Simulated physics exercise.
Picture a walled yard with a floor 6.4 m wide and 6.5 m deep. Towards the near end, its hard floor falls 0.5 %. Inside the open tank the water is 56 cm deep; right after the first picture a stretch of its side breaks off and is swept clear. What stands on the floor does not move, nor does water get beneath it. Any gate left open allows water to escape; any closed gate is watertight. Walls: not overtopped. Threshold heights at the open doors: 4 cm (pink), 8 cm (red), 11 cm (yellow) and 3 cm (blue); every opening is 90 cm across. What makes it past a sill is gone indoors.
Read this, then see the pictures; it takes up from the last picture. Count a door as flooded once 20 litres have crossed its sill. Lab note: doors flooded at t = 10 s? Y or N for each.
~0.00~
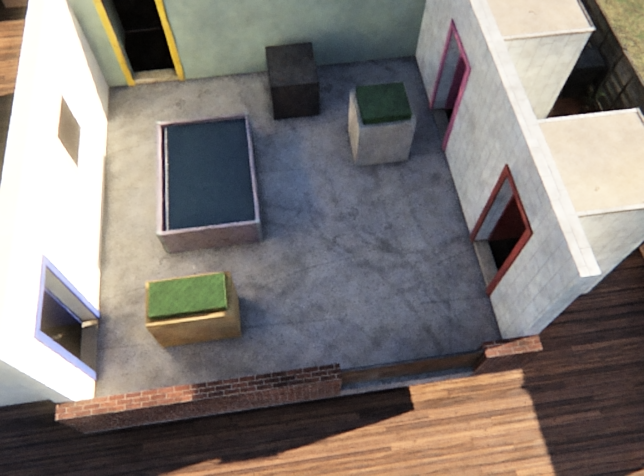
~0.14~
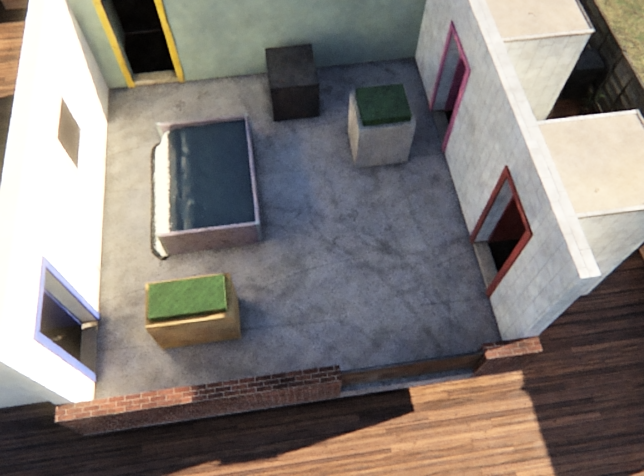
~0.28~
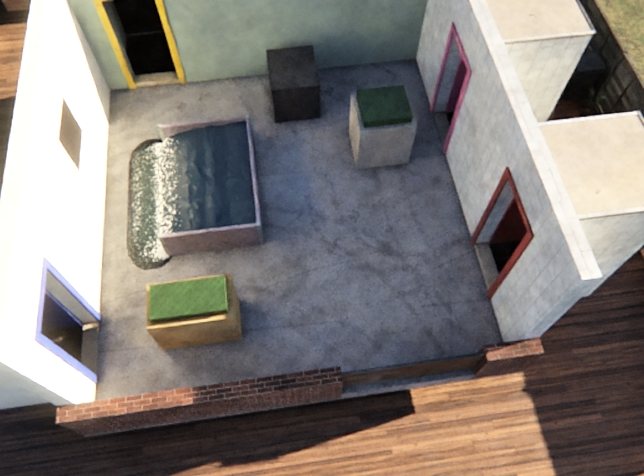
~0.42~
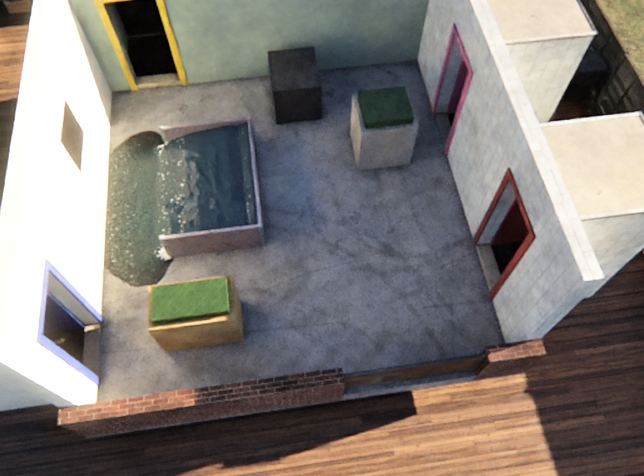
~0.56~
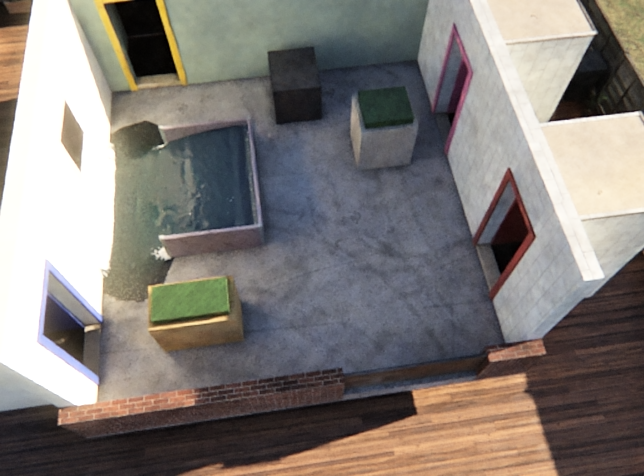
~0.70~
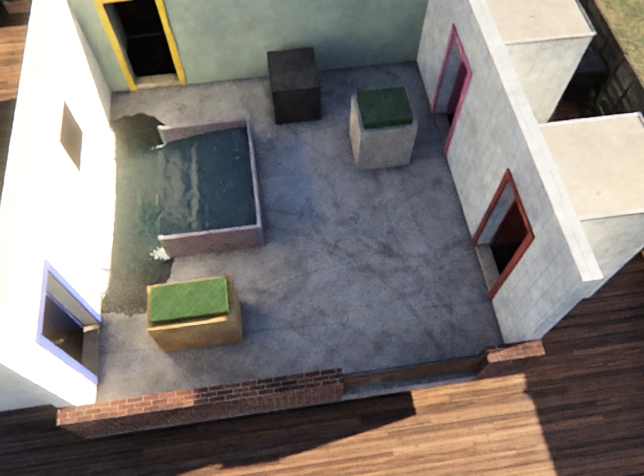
Pink door: Beneath the limit; red door: Beneath the limit; yellow door: Above the limit; blue door: Above the limit.
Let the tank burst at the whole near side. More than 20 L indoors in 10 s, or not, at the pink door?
In that case, pink door: Less than that.
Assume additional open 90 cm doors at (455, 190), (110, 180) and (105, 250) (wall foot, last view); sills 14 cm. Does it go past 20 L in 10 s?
Check each in turn: The first fails, the second succeeds, the third succeeds.
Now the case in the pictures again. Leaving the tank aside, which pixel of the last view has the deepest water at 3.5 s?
Close to (145, 408).
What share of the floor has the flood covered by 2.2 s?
I'd guess around 25 %.
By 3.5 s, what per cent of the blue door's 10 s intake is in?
That works out near 15%.
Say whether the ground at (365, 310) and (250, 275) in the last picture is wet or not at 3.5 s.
I'd say spared, then drenched.
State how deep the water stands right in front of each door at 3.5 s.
Pink 0 cm, red 0 cm, yellow 17 cm, blue 11 cm.
After 1.4 s water covers 15 % of the floor and is deepest (42 cm) near (106, 220); pink door not reached, red door not reached, yellow door not reached, blue door 7 cm at the sill, 0 L in.
After 2.2 s water covers 25 % of the floor and is deepest (36 cm) near (111, 99); pink door not reached, red door not reached, yellow door 22 cm at the sill, 11 L in, blue door 8 cm at the sill, 7 L in.
After 3.5 s water covers 45 % of the floor and is deepest (23 cm) near (145, 408); pink door not reached, red door not reached, yellow door 17 cm at the sill, 69 L in, blue door 11 cm at the sill, 27 L in.
After 6.0 s water covers 85 % of the floor and is deepest (14 cm) near (106, 203); pink door 2 cm at the sill, 0 L in, red door 8 cm at the sill, 0 L in, yellow door 6 cm at the sill, 83 L in, blue door 10 cm at the sill, 113 L in.
After 10.0 s water covers 90 % of the floor and is deepest (9 cm) near (481, 359); pink door 7 cm at the sill, 1 L in, red door 4 cm at the sill, 0 L in, yellow door 6 cm at the sill, 83 L in, blue door 7 cm at the sill, 170 L in.
